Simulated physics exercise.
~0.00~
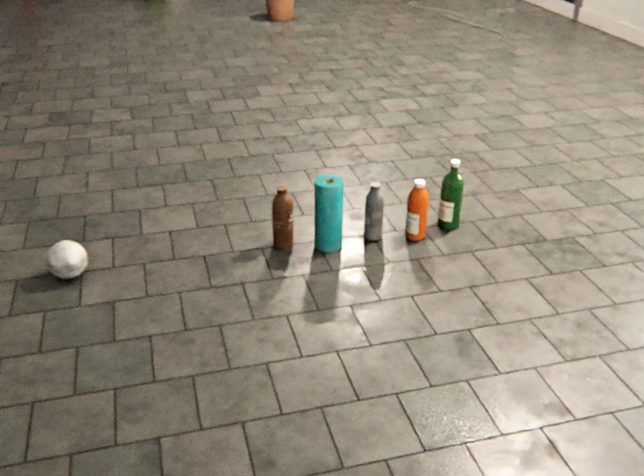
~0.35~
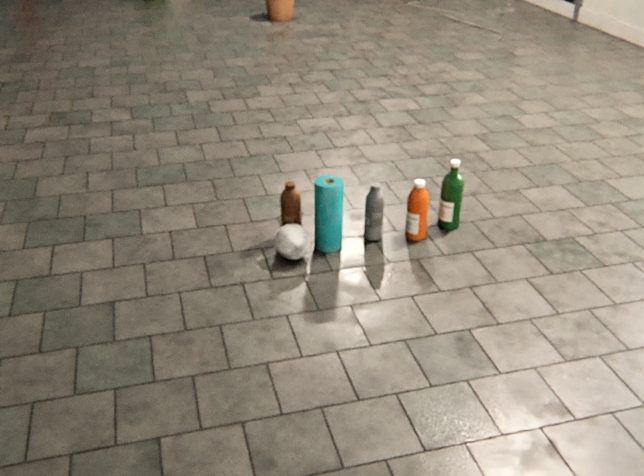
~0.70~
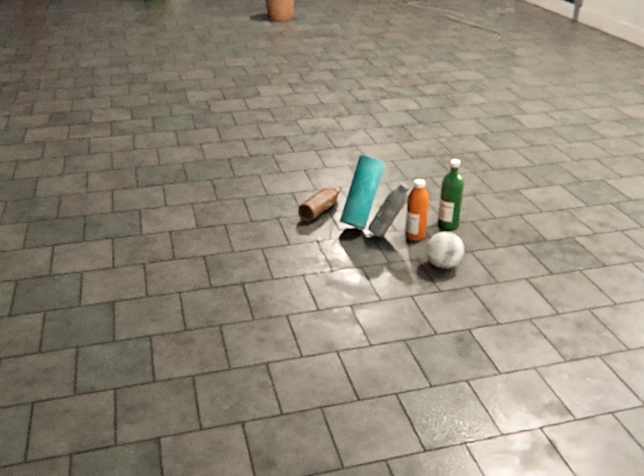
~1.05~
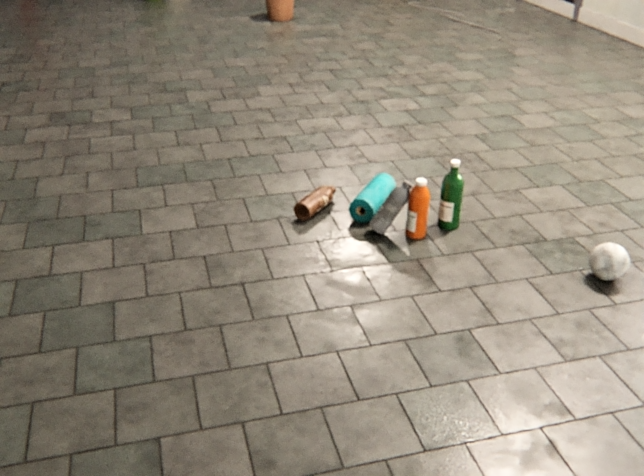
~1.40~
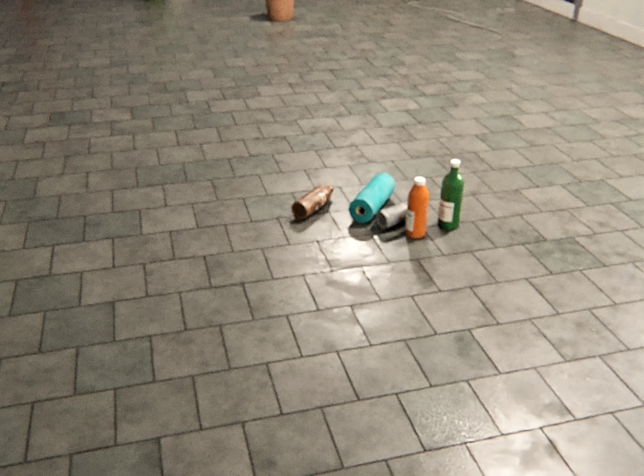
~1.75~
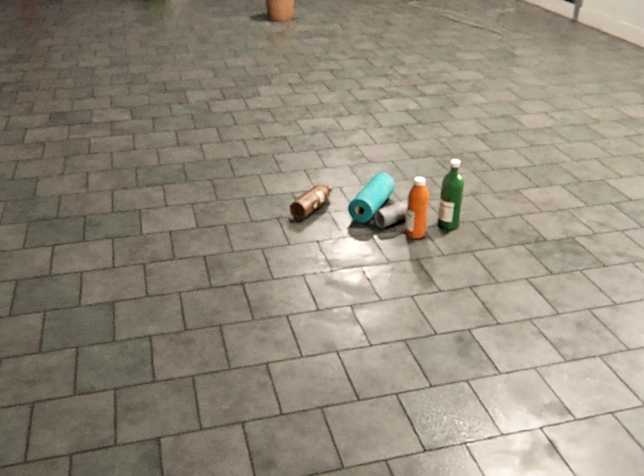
Turquoise roll, brown bottle and grey bottle toppling as a white ball rolls rightward out of view, orange and green bottles left standing.
